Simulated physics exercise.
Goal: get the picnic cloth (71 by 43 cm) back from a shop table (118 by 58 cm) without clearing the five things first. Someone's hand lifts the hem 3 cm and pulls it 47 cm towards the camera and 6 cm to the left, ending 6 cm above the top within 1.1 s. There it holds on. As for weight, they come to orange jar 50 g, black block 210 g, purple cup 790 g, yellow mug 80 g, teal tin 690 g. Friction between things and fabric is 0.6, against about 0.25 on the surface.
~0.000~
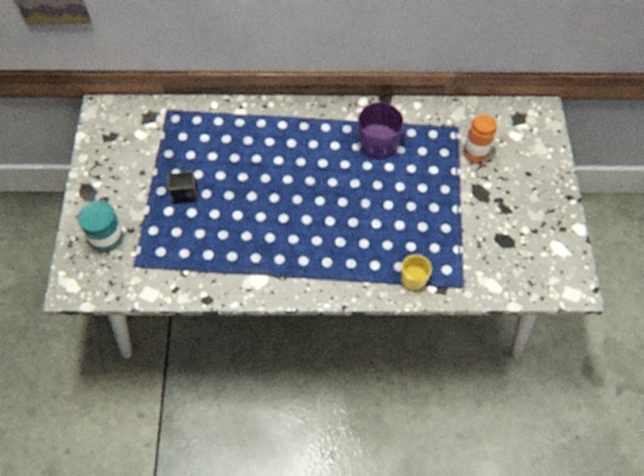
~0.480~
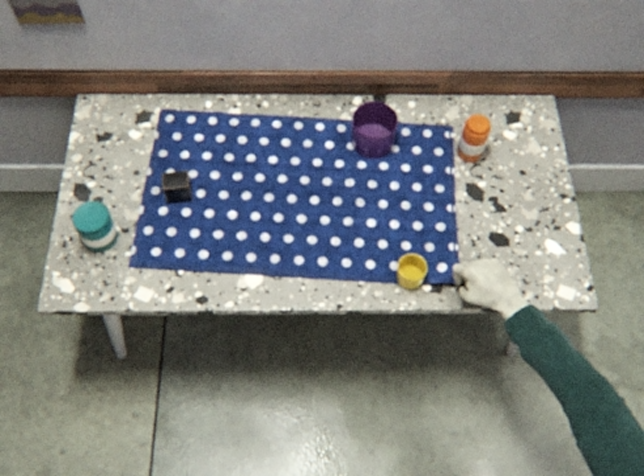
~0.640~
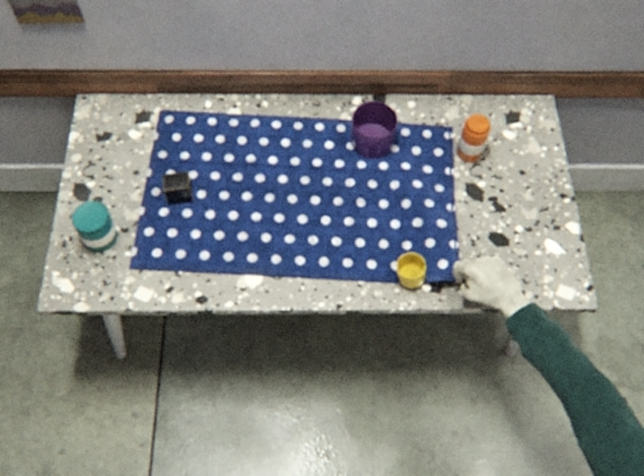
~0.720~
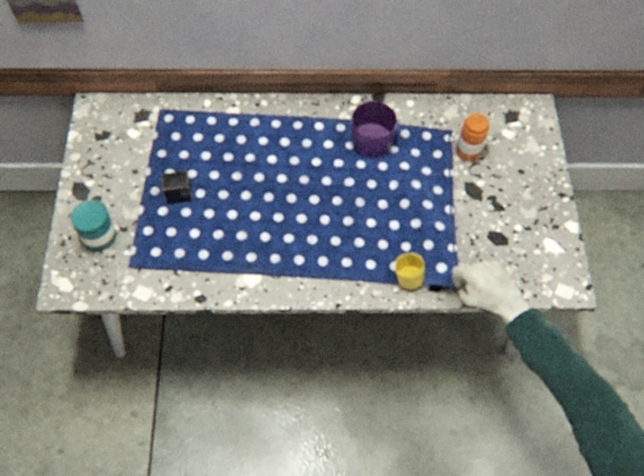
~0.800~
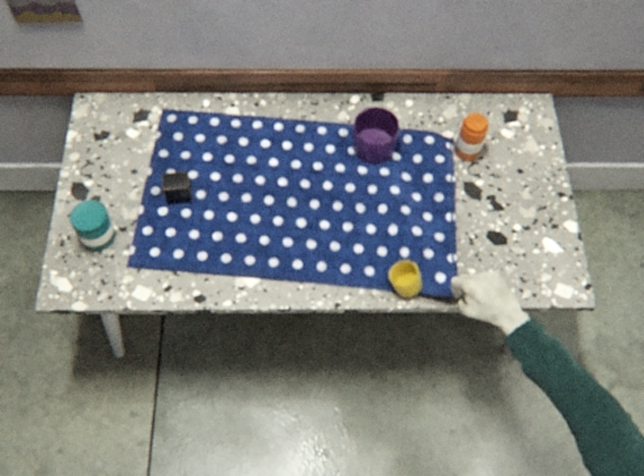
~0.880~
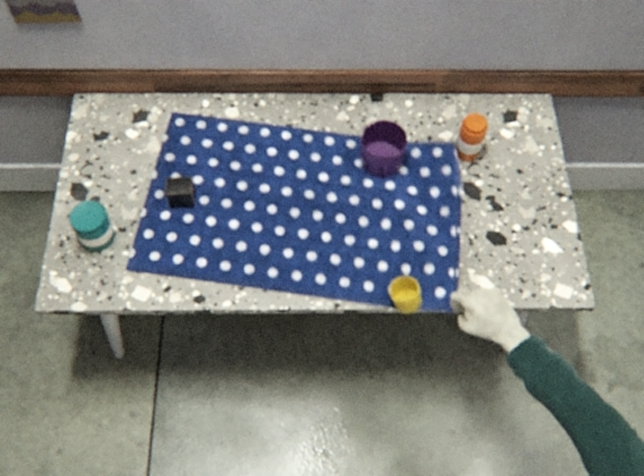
A gloved hand gripping a blue polka-dot cloth's near right corner, then pulling it slightly forward, shifting the purple and yellow cups.
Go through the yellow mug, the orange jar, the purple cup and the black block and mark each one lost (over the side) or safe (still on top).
Marks: Yellow mug lost, orange jar safe, purple cup lost, black block lost.
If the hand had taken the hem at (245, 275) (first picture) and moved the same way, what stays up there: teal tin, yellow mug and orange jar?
Note - teal tin: Still on top; yellow mug: Off the top; orange jar: Still on top.
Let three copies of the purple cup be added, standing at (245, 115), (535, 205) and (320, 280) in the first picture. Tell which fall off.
In that order: Remains, remains, drops off.
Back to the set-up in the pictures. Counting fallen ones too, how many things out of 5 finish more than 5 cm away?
The total comes out at 3.
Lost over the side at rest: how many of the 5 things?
In total, 3 of the things.
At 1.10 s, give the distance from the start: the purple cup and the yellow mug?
Purple cup: 20 cm; yellow mug: 20 cm.
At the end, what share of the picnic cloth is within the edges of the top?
Around 0 percent.
At 1.1 s, 85 % of the picnic cloth is still over the top; purple cup 19 cm off its start, yellow mug 18 cm off its start, black block 9 cm off its start.
At 1.3 s, 65 % of the picnic cloth is still over the top; purple cup 33 cm off its start, yellow mug 30 cm off its start, black block 16 cm off its start.
At 1.5 s, 35 % of the picnic cloth is still over the top; purple cup 46 cm off its start at (458, 293), yellow mug 41 cm off its start at (407, 470), black block 26 cm off its start at (228, 271).
At 1.7 s, 15 % of the picnic cloth is still over the top; purple cup over the edge, yellow mug on its side, 46 cm off its start, black block 35 cm off its start.
At 3.3 s, 0 % of the picnic cloth is still over the top; purple cup over the edge, black block over the edge, yellow mug over the edge, orange jar 0 cm off its start at (476, 122).
